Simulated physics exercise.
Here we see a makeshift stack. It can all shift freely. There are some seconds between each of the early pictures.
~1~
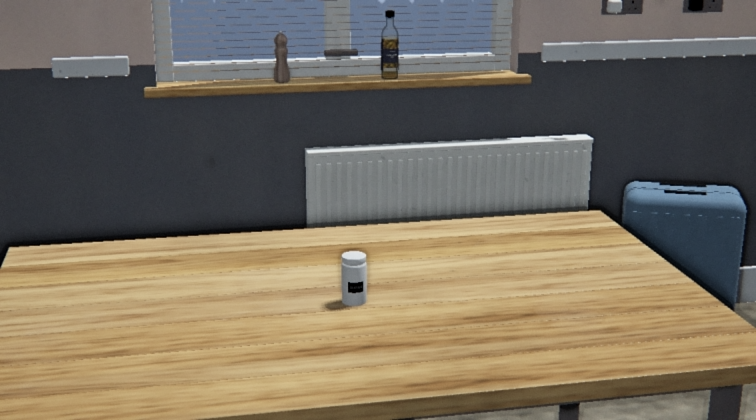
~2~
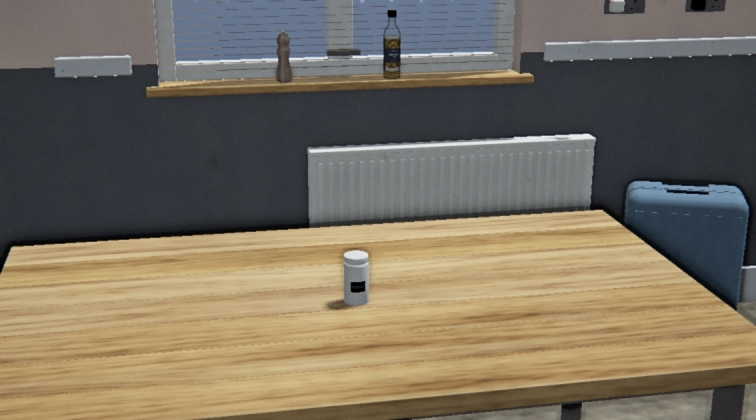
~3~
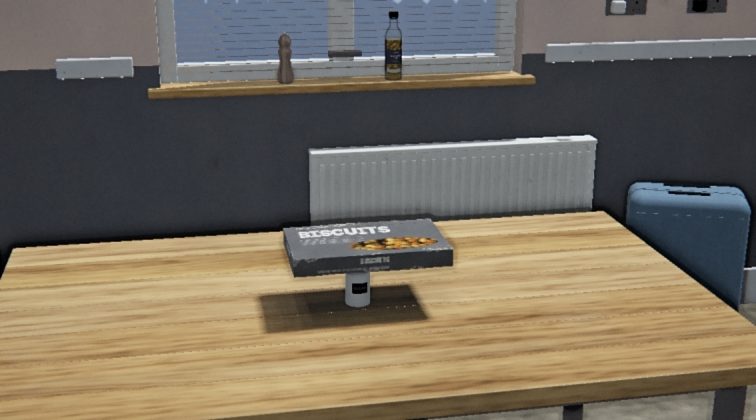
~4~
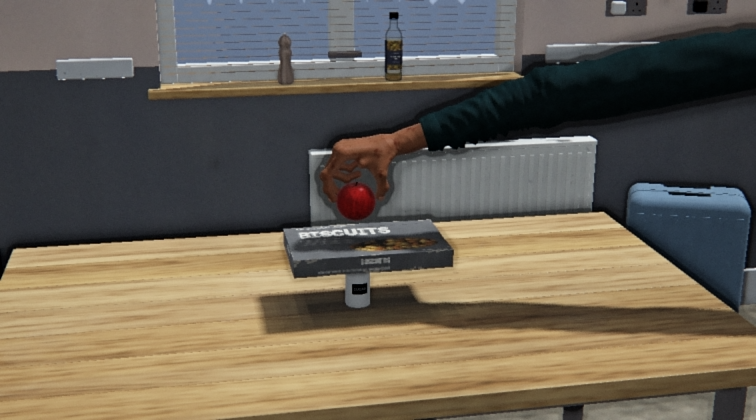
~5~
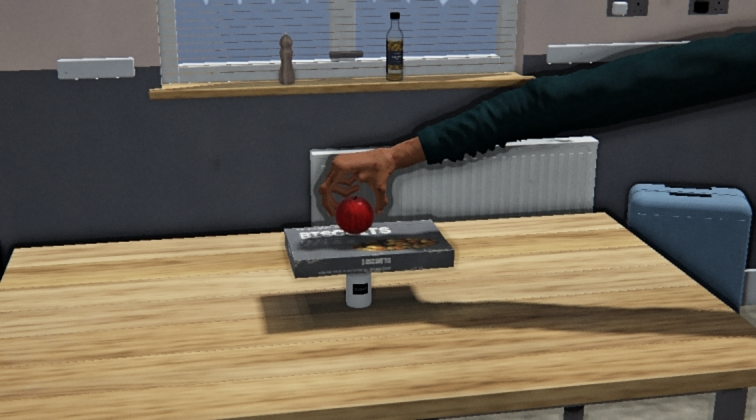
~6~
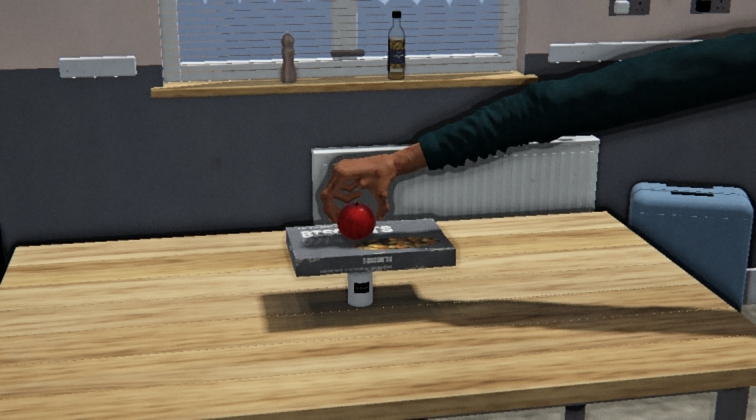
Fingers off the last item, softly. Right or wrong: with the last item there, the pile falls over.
Wrong, the pile stays up.
Then, 0.20 s later than the last frame, all is still.
Then, 0.50 s later than the last frame, red apple resting near (356, 222).
When it is over, all 3 as before. End places, in pixels of the last picture, red apple near (357, 222). The stack holds.
